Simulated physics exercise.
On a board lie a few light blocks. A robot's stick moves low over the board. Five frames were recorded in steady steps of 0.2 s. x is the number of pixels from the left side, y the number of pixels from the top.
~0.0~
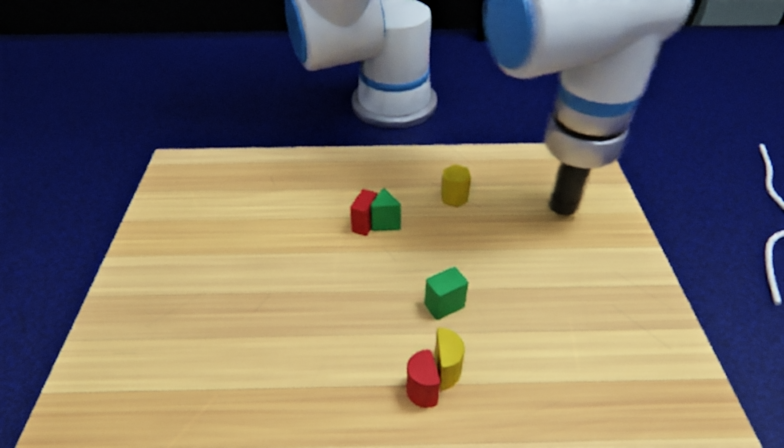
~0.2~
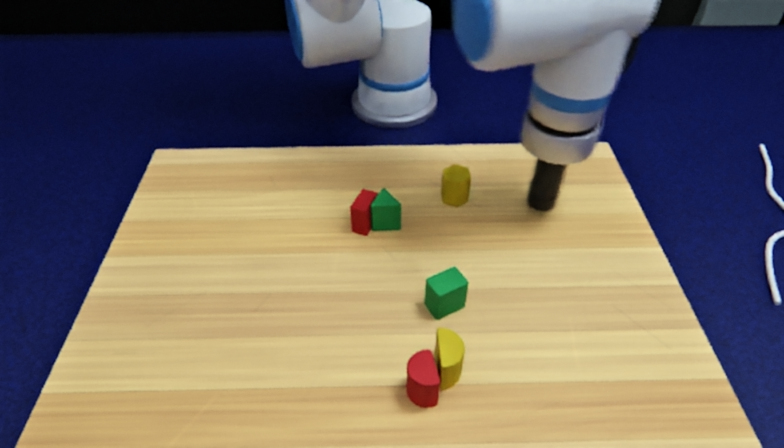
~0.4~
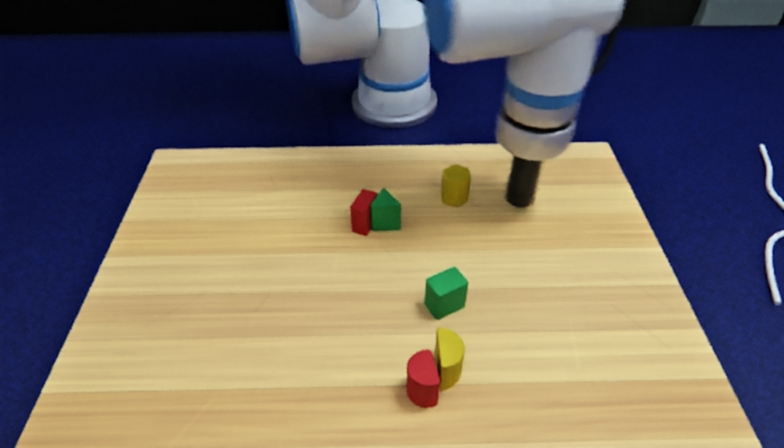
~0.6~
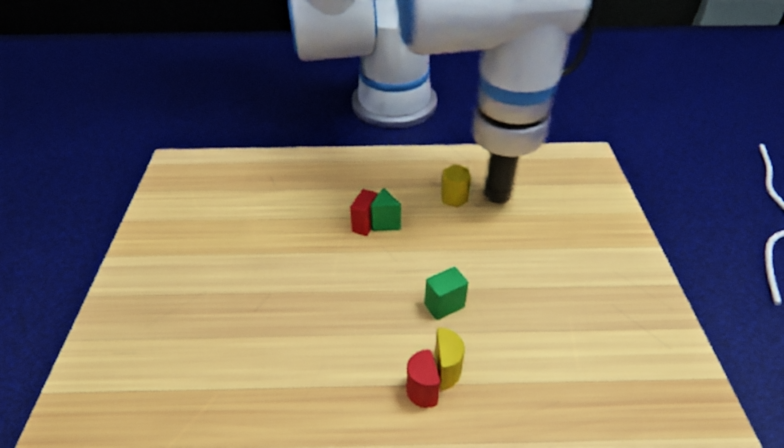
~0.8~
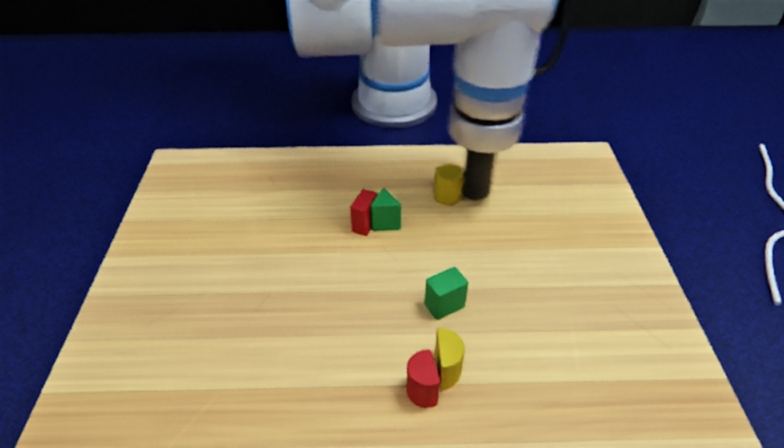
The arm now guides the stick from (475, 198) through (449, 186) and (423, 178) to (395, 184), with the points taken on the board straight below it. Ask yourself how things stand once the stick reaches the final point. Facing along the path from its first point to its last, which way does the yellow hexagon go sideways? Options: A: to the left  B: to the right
A.
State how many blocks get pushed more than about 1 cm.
The number of blocks that move over 1 cm is one.
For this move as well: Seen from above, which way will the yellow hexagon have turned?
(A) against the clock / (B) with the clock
A - against the clock.
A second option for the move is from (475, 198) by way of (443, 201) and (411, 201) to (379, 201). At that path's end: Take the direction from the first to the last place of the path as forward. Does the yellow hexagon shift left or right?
Pushed right.
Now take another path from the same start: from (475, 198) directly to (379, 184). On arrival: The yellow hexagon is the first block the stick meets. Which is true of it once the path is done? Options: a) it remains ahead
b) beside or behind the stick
I choose a.
The first path, step by step. One third of the way, stick (449, 179); yellow hexagon (423, 166), turned 40° anticlockwise.
Two thirds of the way, stick (423, 171); yellow hexagon (406, 166), turned 105° anticlockwise.
At the end, stick (395, 177); green three-sided block unmoved; yellow hexagon (385, 176), turned 150° anticlockwise.
